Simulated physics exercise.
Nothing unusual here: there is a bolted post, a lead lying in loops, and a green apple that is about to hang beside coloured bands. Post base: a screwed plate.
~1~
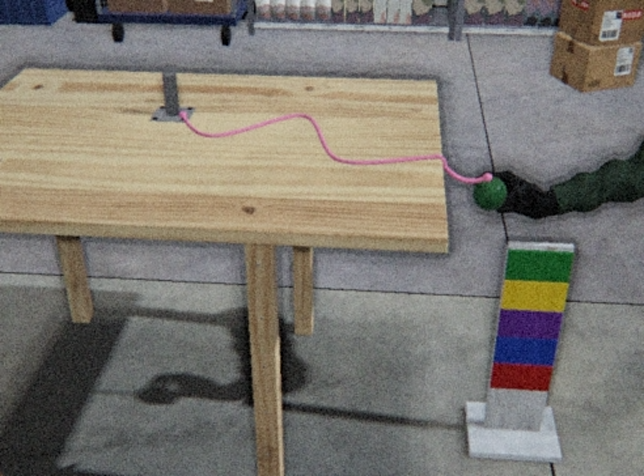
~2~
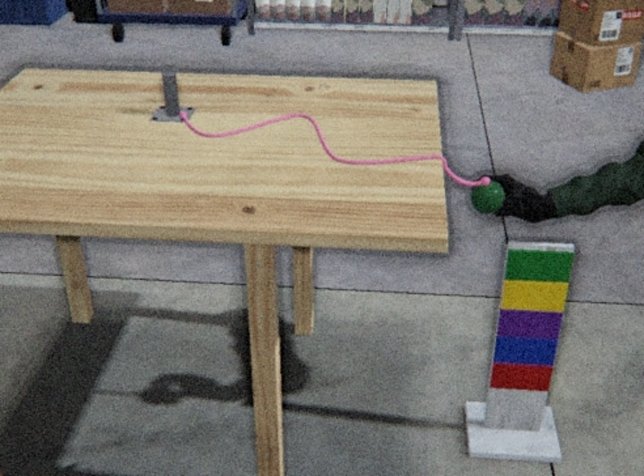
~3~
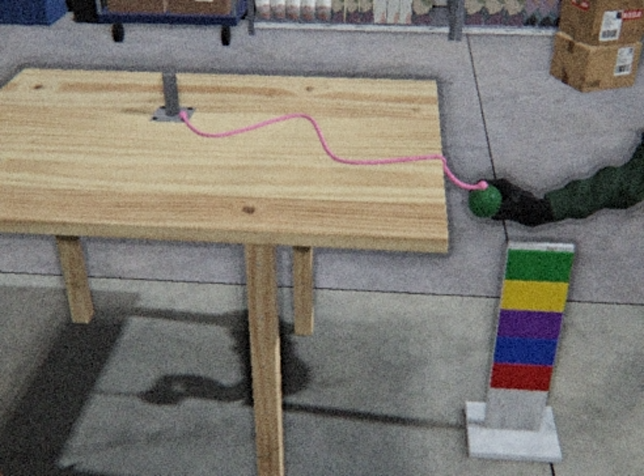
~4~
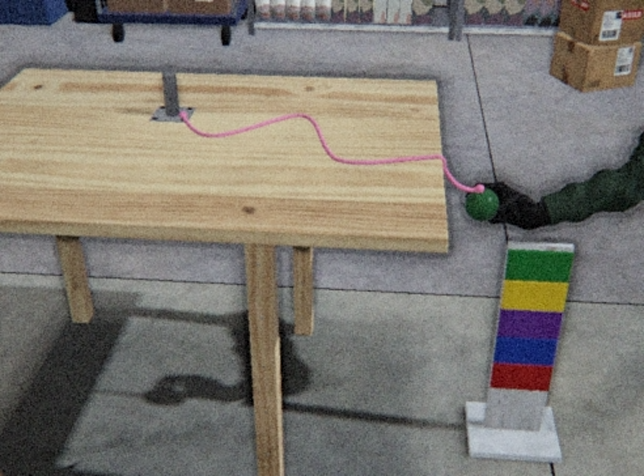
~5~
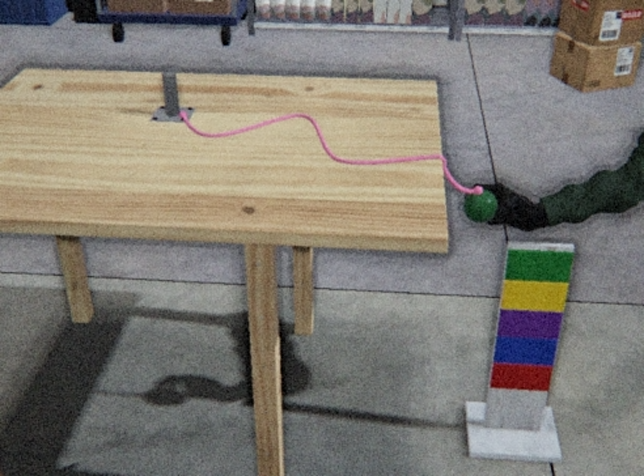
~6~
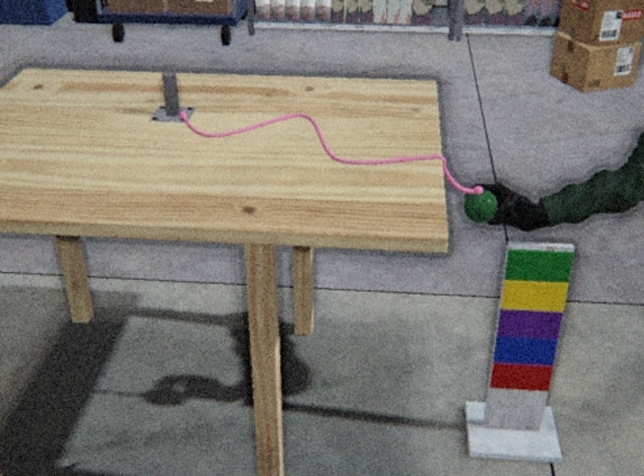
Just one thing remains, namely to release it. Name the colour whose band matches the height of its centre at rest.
That would be purple.
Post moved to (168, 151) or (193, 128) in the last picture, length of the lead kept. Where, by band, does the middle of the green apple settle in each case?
Blue; blue.
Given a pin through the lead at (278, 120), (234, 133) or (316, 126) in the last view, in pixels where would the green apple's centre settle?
Near (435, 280), then (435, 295), then (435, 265).
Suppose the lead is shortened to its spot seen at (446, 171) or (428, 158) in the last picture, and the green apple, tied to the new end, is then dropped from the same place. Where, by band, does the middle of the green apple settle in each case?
In order, the results are yellow and green.
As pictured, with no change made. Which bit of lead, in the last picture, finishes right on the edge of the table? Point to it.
Near pixel (331, 155).
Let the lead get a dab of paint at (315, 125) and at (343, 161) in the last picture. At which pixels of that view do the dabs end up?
In that view they sit near (371, 137) and near (441, 168).
Soon after, apple near (447, 310); level with purple.
After that, apple near (418, 303); level with purple.
In the end, apple near (429, 309); level with purple. Its middle rests at the purple band.
